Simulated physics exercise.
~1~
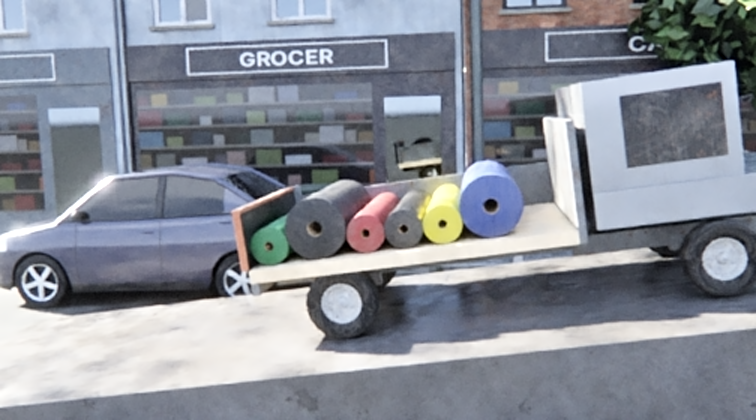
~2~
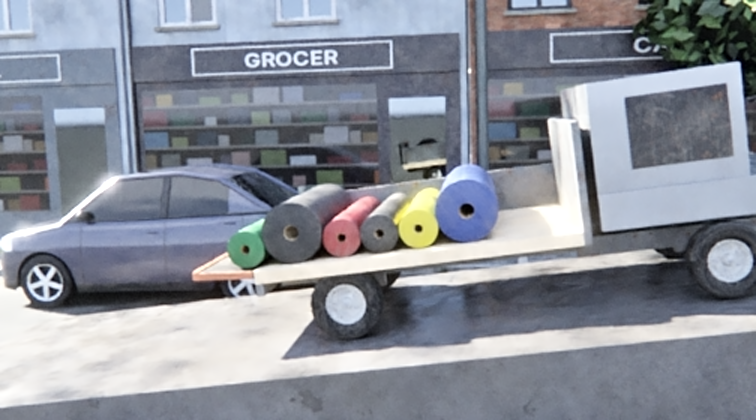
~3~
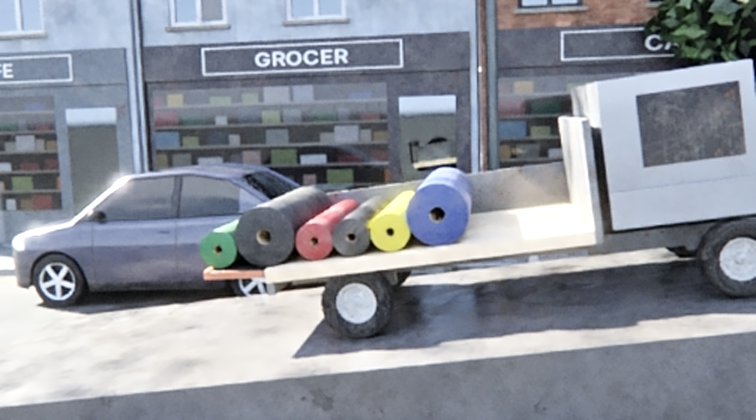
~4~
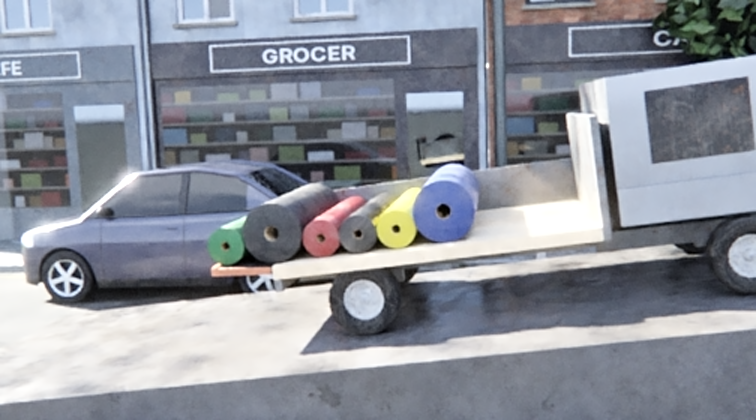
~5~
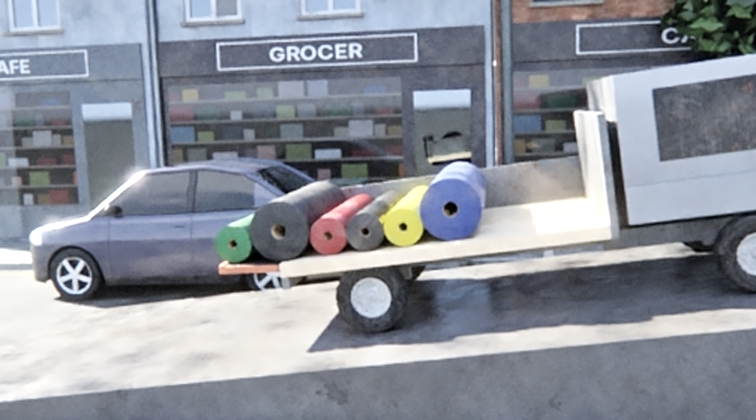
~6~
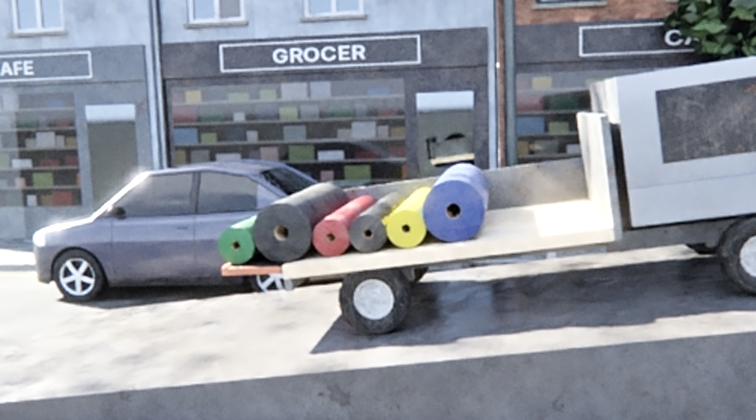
Six colored rolls lie side by side in the open bed of a pick-up that slopes down to the left, parked in front of a grocer's shop with a car behind it. The tailgate swings down until it sticks out almost level with the bed. The rolls, among them green, red, yellow and blue ones, roll a short way left together, and the green one moves onto the lowered gate. There it stops near the outer edge, and the others halt in a row behind it. None falls off, and all six rest on the truck.
